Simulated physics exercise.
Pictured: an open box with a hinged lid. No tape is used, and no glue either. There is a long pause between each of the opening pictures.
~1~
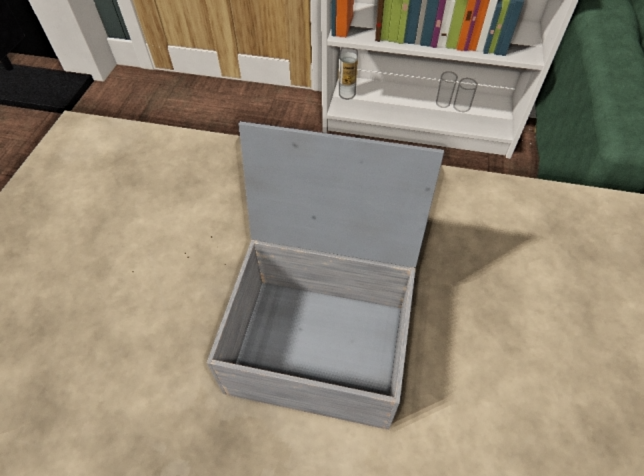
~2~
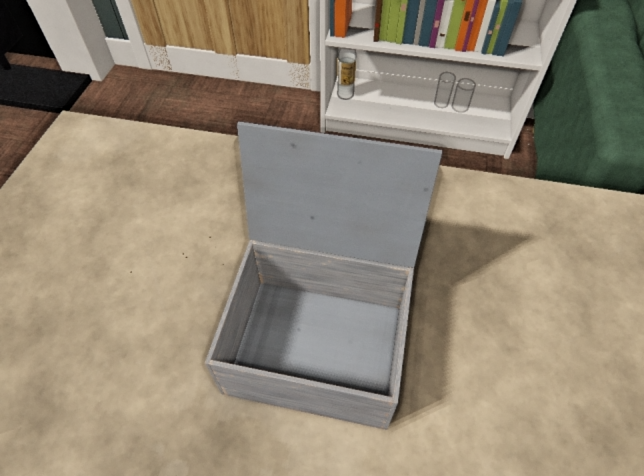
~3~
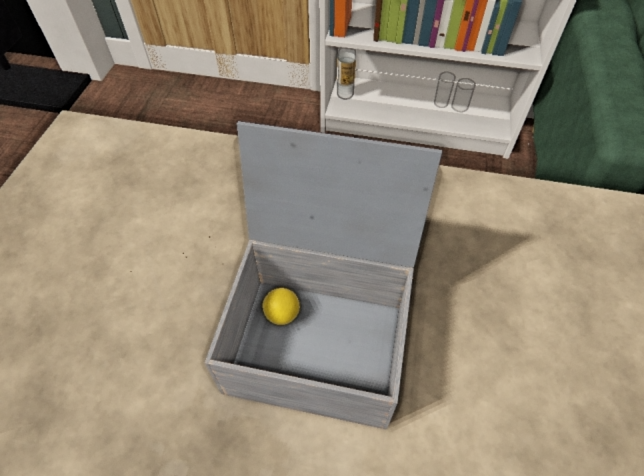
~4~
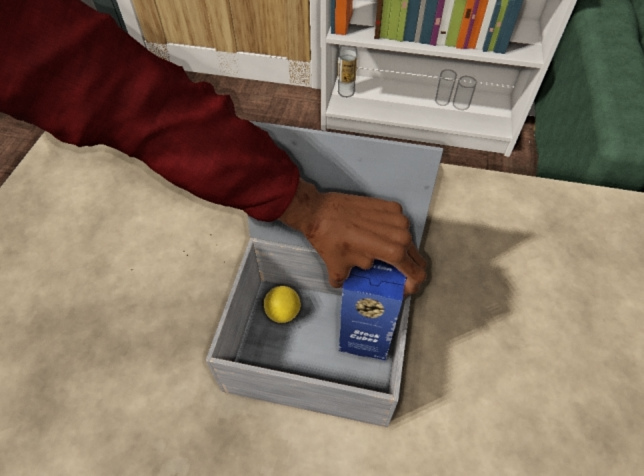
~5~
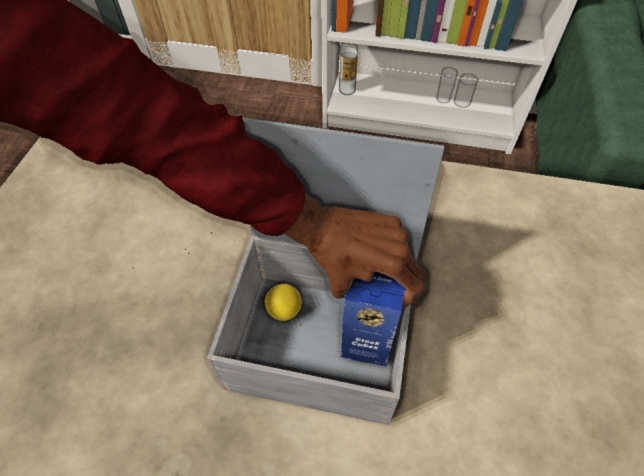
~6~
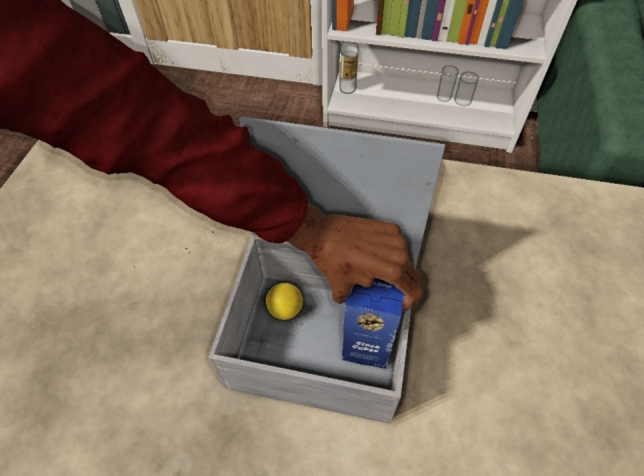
In an open gray box, a yellow ball appears, then a hand lowers a blue carton inside.
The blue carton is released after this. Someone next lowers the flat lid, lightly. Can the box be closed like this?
Oh look, the lid is propped open.
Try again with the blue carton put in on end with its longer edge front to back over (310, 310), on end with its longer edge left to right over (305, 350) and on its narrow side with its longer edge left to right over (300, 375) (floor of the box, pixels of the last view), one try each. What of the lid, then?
Well, first time it won't go down, second time it won't go down, and third time it goes down fine.
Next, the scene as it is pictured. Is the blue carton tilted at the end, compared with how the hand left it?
As it turns out, the blue carton changes its angle.
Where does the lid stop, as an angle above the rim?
It stays some 25° above the rim.
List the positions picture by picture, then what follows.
In the first picture, the last thing is not in view yet.
In the second picture, the last thing is not in view yet.
In the third picture, the last thing is not in view yet; yellow lemon (281, 306).
The fourth picture shows still above its spot; blue carton (370, 310); yellow lemon (282, 304).
The fifth picture shows still above its spot; blue carton (371, 318); yellow lemon (283, 302).
The sixth picture shows put in, still held; blue carton (371, 322); yellow lemon (284, 301).
Then, 1.40 s past the last view, lid 72° above the rim.
Then, 2.40 s past the last view, lid 37° above the rim; blue carton rocked 10° from its first pose near (369, 332).
Finally, lid 23° above the rim; moved from the start, blue carton; yellow lemon still in place. Final places as the last picture's camera would see them, blue carton near (365, 355).
